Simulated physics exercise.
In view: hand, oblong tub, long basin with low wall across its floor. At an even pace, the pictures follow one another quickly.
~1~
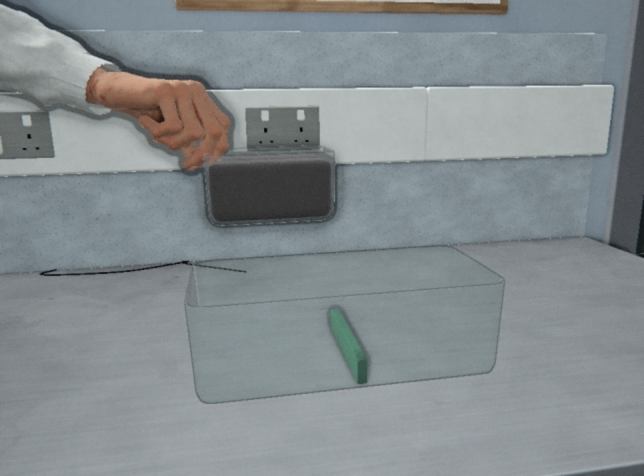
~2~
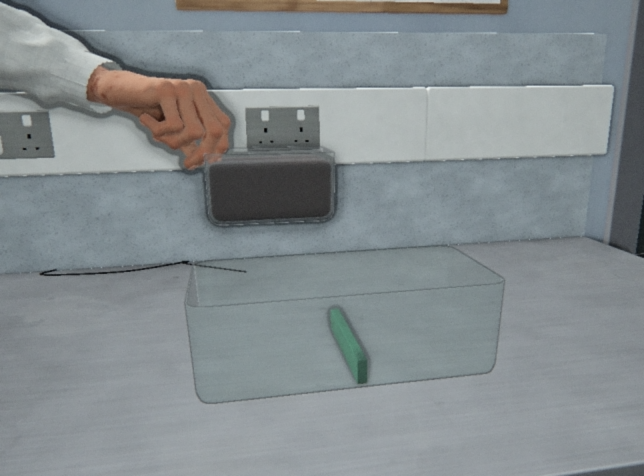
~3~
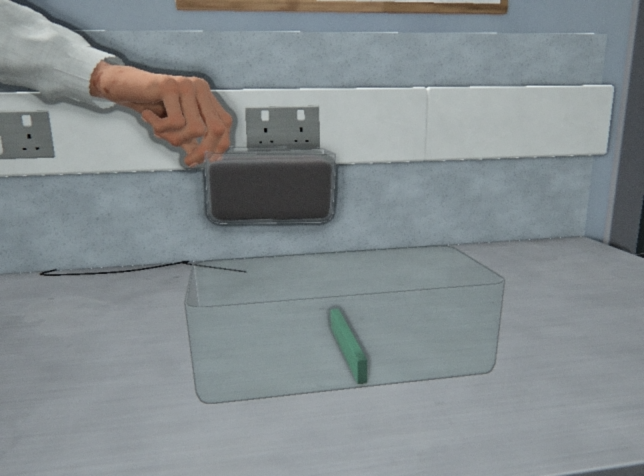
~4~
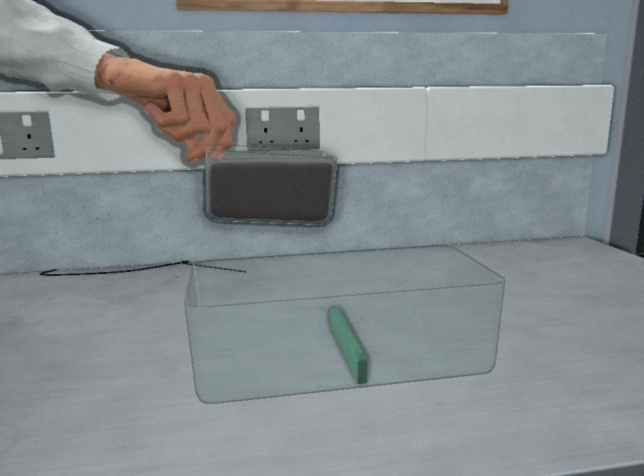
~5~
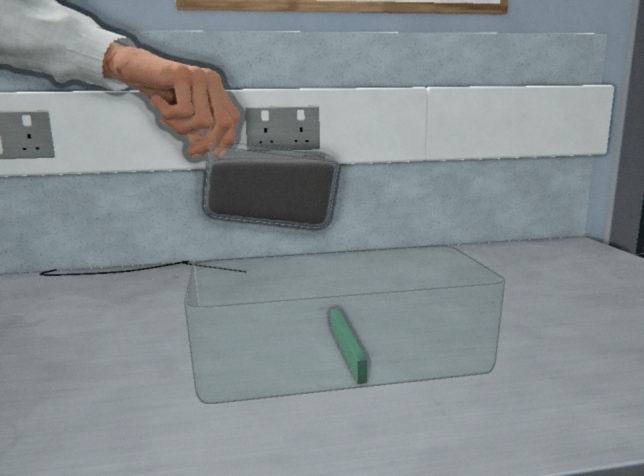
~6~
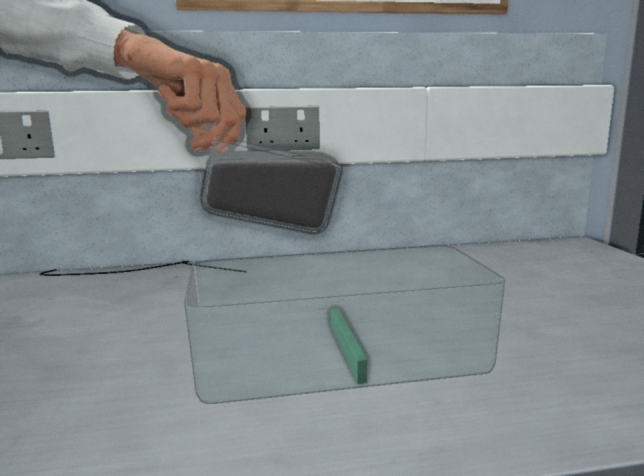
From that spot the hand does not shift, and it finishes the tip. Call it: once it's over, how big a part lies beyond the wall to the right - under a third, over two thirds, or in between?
Over two thirds.
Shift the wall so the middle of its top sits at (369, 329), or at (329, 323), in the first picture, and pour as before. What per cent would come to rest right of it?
First try close to 65 percent, second try close to 85 percent.
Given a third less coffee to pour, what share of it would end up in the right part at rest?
About 65 in a hundred.
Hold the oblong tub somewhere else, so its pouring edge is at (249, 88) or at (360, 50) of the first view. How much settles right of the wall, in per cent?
In turn 35 and 85 in a hundred.
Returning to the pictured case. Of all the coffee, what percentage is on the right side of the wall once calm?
Around 75 percent.
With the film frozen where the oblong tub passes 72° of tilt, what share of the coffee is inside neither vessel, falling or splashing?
About 30 per cent.
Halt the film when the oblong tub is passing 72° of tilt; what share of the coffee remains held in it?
Amount still in: Approx. 40 %.
A moment on, the tilt is 72° and 41 per cent is still to pour, 0 is left of the wall and 27 right of it.
Next, the tilt is 106° and 7 per cent is still to pour, 13 is left of the wall and 76 right of it.
Then the tilt is 111° and 0 per cent is still to pour, 24 is left of the wall and 76 right of it.
Later the tilt is 111° and 0 per cent is still to pour, 24 is left of the wall and 75 right of it.
At rest 24 per cent lies left of the wall, 75 right of it and 1 outside.
